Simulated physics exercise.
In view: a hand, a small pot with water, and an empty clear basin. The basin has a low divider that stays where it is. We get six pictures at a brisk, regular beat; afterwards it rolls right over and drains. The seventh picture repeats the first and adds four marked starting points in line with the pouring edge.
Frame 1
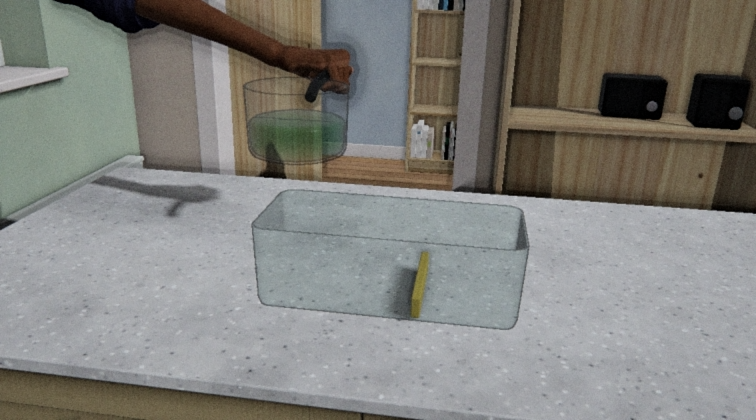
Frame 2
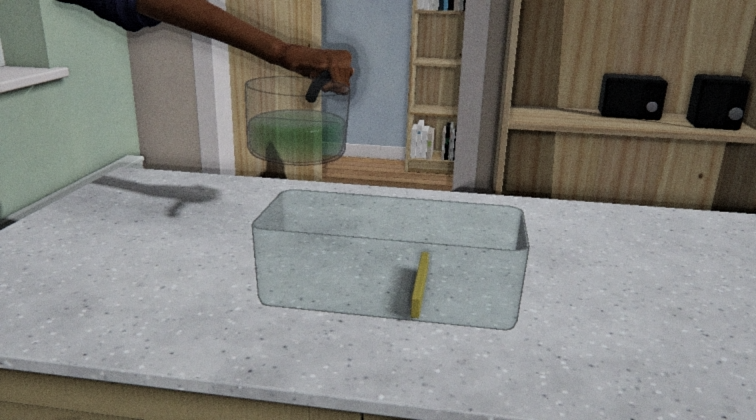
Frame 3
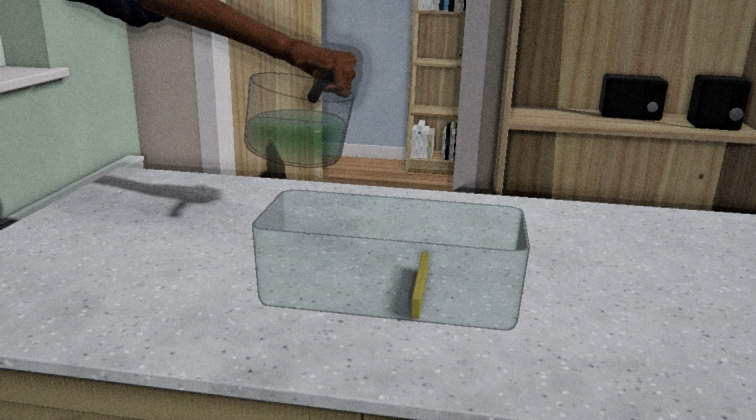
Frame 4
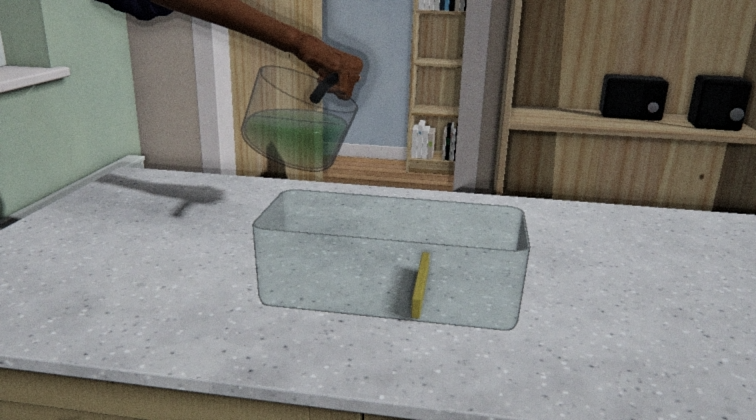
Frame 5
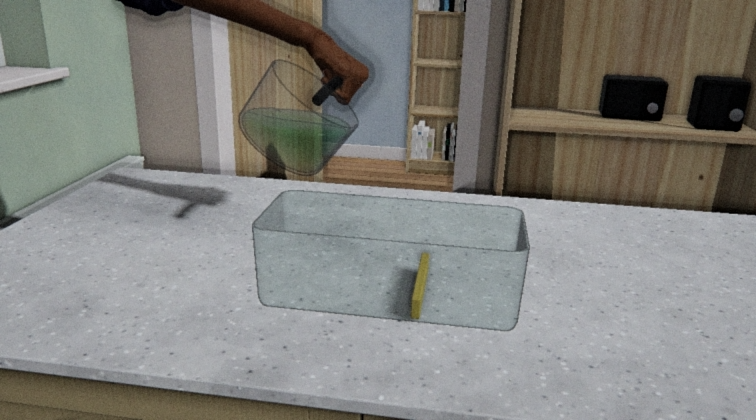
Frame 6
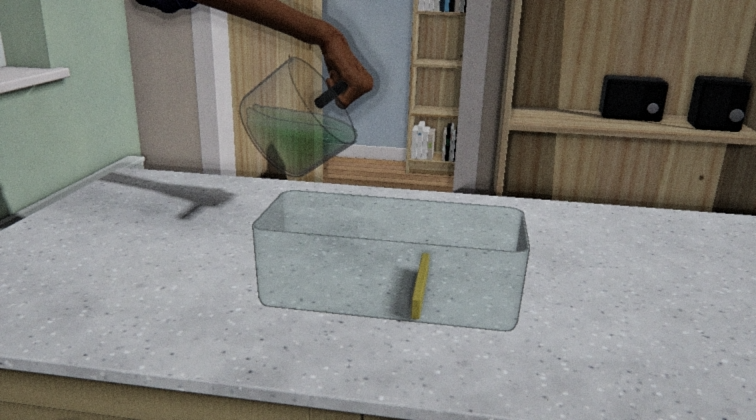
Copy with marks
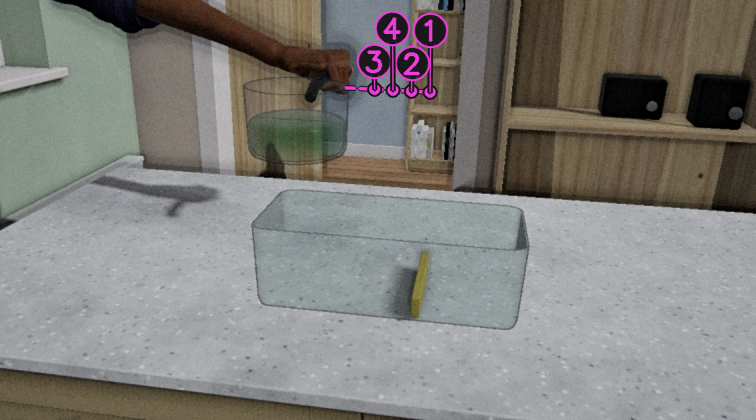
A hand gripping a clear pot of greenish water tilted it further and further to the left until the water reached its lip, while an empty clear basin sat still on the speckled counter.
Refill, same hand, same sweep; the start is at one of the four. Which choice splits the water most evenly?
Use dot 4.
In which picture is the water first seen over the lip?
In picture 6.
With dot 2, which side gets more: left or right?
The right side.
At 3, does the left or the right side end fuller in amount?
The left one.
On the marked copy, 1 at (430, 92); 2 at (411, 91); 3 at (374, 89); 4 at (393, 90).
For dot 1, about 16 % ends left of the wall and 83 % right of it.
For dot 2, about 11 % ends left of the wall and 88 % right of it.
For dot 3, about 82 % ends left of the wall and 16 % right of it.
For dot 4, about 40 % ends left of the wall and 59 % right of it.
